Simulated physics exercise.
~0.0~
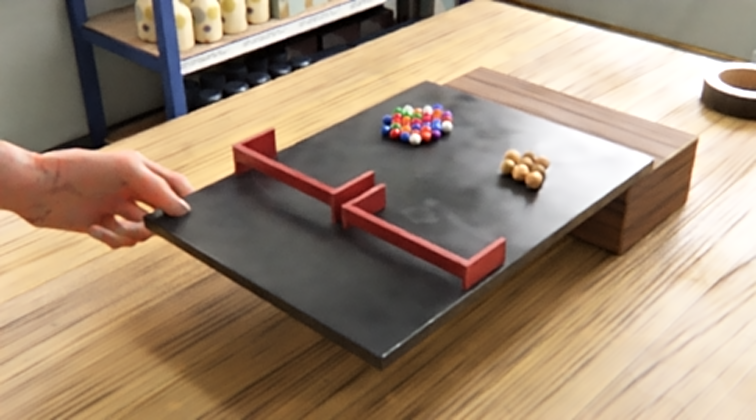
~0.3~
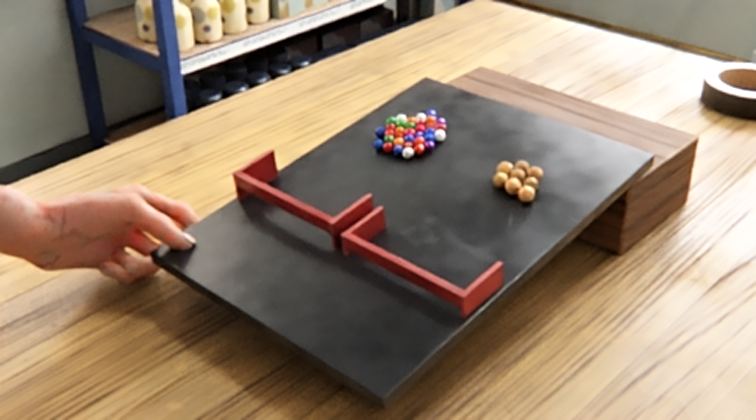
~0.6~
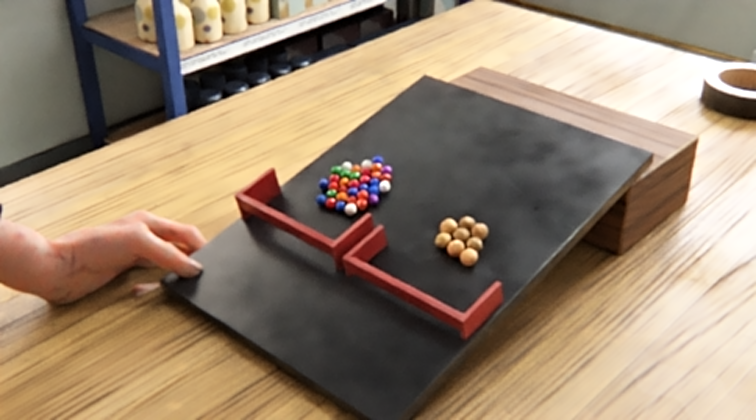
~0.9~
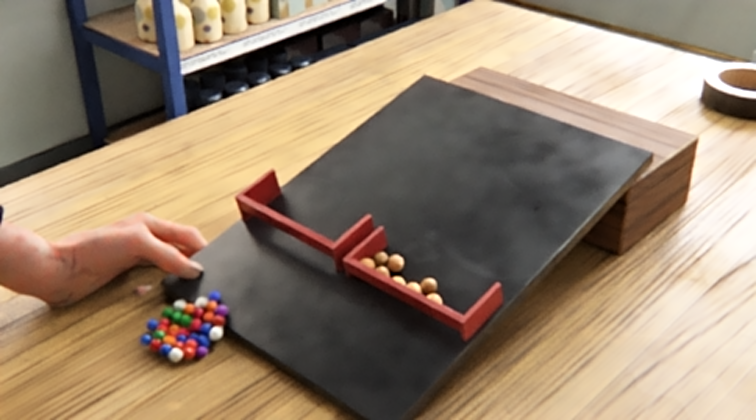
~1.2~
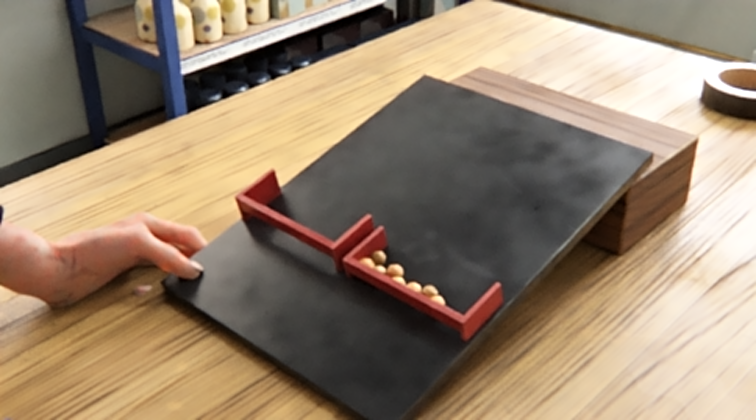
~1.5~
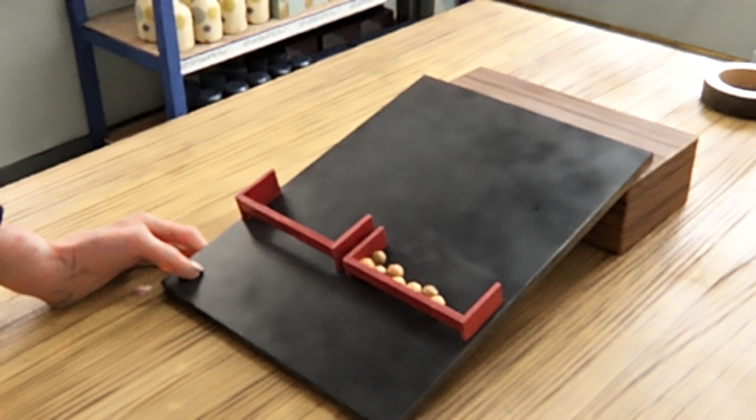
Colourful beads rolling down a tilting black board past a red gate and out of view, while tan balls stay caught behind another.
